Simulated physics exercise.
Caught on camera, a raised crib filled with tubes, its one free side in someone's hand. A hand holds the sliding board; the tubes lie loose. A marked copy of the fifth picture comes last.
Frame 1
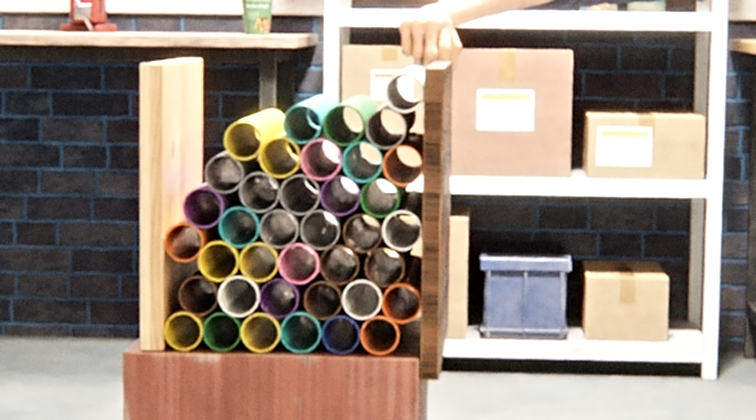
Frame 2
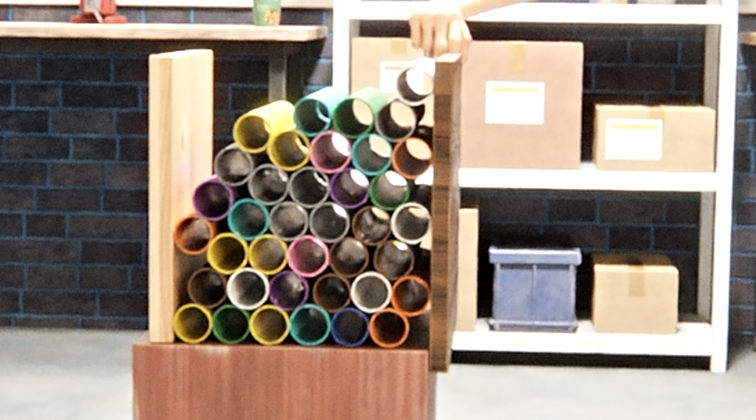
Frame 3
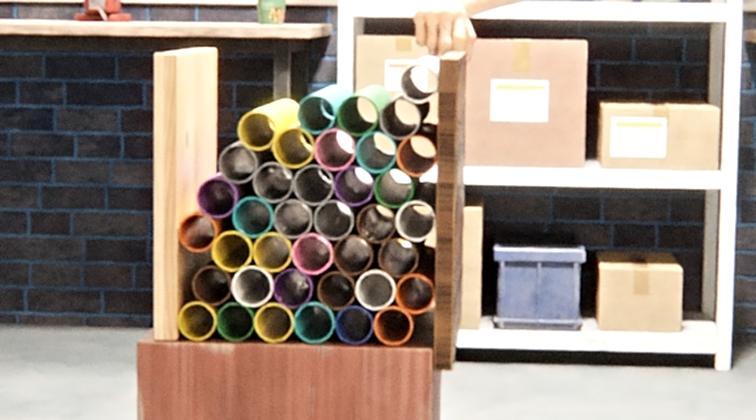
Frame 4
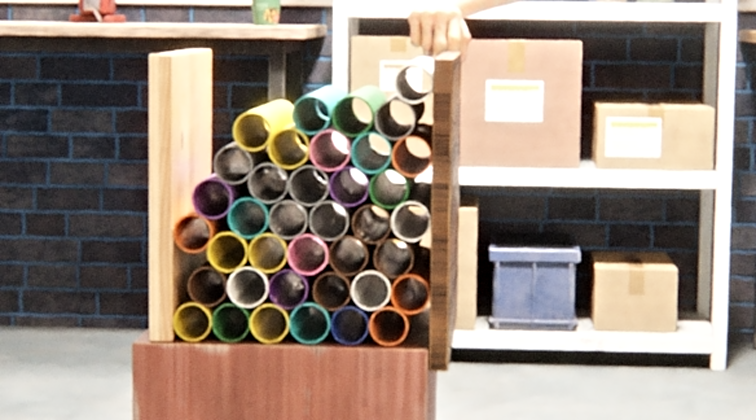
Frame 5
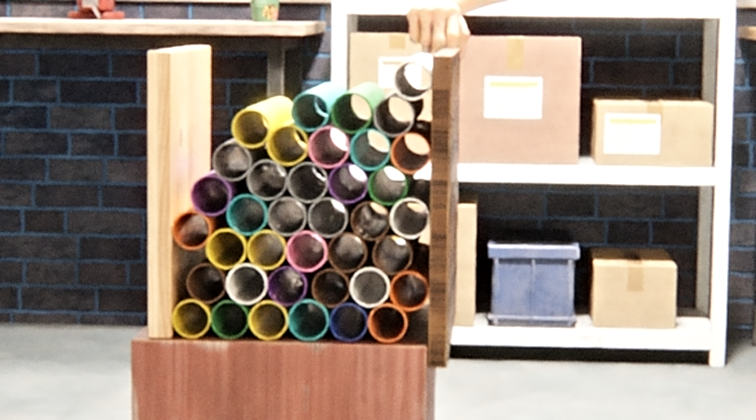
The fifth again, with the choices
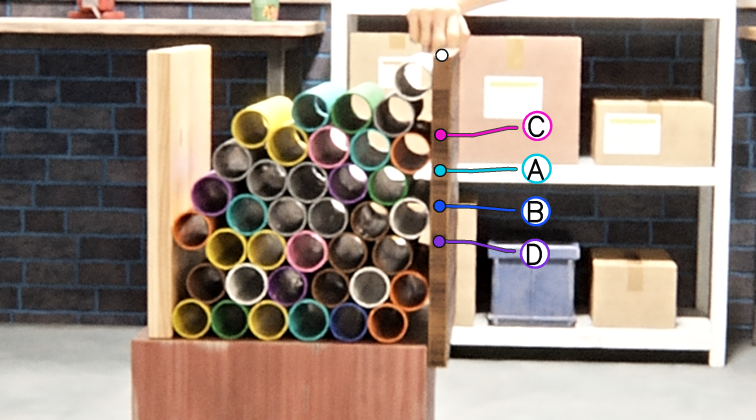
A hand rested on top of the dark right-hand board beside a raised stack of colourful tubes, and nothing moved among them as the whole view shifted slightly.
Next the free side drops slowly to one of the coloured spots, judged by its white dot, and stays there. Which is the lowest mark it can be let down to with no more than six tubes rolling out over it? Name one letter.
At most to D.
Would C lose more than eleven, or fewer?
At C, fewer than eleven.
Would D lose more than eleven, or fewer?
It loses fewer than eleven.
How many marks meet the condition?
Four of the four.
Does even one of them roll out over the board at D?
Yes.
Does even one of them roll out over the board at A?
Yes, at A.
On the marked copy, A at (440, 171); B at (440, 206); C at (441, 135); D at (439, 242); the white dot at (442, 56).
Taking D. A third of the way, top of the board (432, 135).
Two thirds of the way, top of the board (430, 226).
When it is over, top of the board (430, 240), three out over the board.
As for the rest, A one out over the board; B three out over the board; C none out over the board.
